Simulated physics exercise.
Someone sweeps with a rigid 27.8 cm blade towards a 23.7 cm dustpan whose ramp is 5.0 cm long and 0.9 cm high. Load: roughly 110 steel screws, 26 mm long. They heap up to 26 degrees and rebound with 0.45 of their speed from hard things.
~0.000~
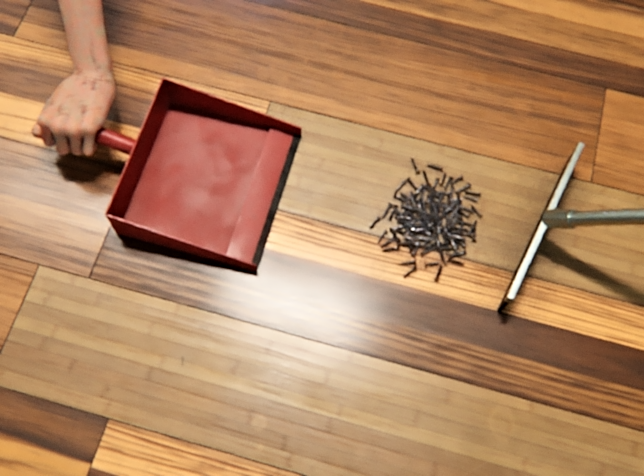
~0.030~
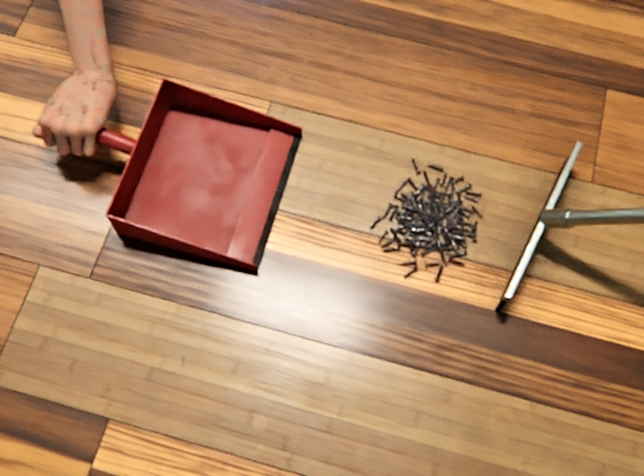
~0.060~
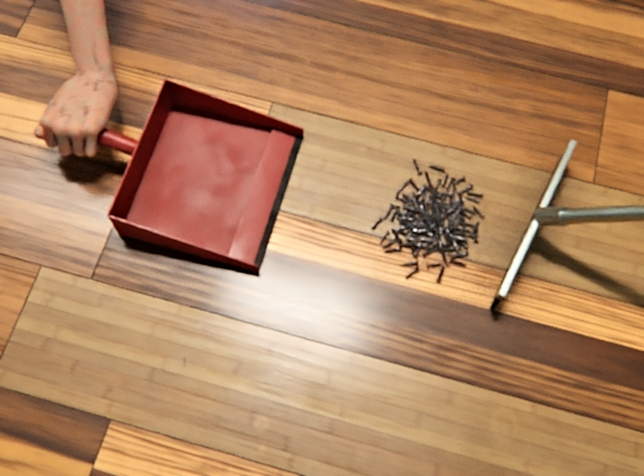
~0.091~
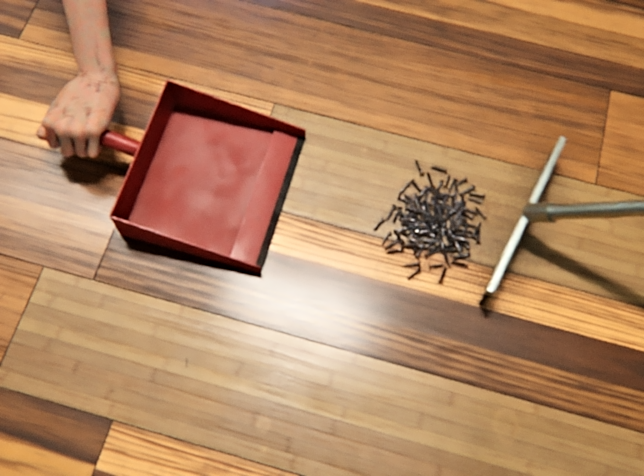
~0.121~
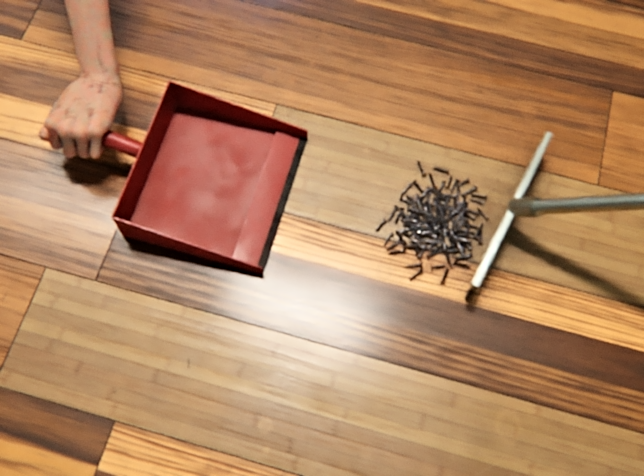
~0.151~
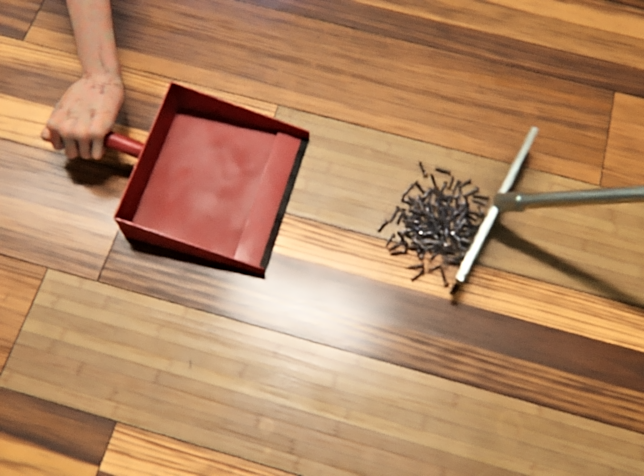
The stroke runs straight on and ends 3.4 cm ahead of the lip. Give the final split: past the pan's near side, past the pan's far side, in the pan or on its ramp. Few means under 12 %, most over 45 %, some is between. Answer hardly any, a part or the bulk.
Near side: Hardly any, far side: A part, pan: A part.
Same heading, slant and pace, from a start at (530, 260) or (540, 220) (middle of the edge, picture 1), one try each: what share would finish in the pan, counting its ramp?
Some 25 and 30 per cent.
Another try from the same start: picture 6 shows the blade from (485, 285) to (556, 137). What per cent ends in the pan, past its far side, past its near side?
Pan 5, far 25, near 0.
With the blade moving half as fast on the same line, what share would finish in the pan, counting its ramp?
In that case some 5 per cent.
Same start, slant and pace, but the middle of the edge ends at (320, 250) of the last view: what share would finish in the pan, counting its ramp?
About 15 per cent.
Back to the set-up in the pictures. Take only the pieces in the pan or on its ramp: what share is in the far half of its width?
Some 80 per cent.
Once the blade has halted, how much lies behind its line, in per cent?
About 5 per cent.
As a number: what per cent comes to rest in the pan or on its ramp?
Roughly 25 per cent.
After 0.30 s, middle of the blade 18 cm from the lip; 0 % over the lip, far side 5 %, near side 0 %.
After 0.40 s, middle of the blade 9 cm from the lip; 0 % over the lip, far side 15 %, near side 0 %.
After 0.63 s, middle of the blade 7 cm from the lip; 30 % over the lip, far side 15 %, near side 0 %.
By 1.6 s all is still; near side 0 %, far side 15 %, pan 25 %, in front of the lip or behind the blade 55 %.
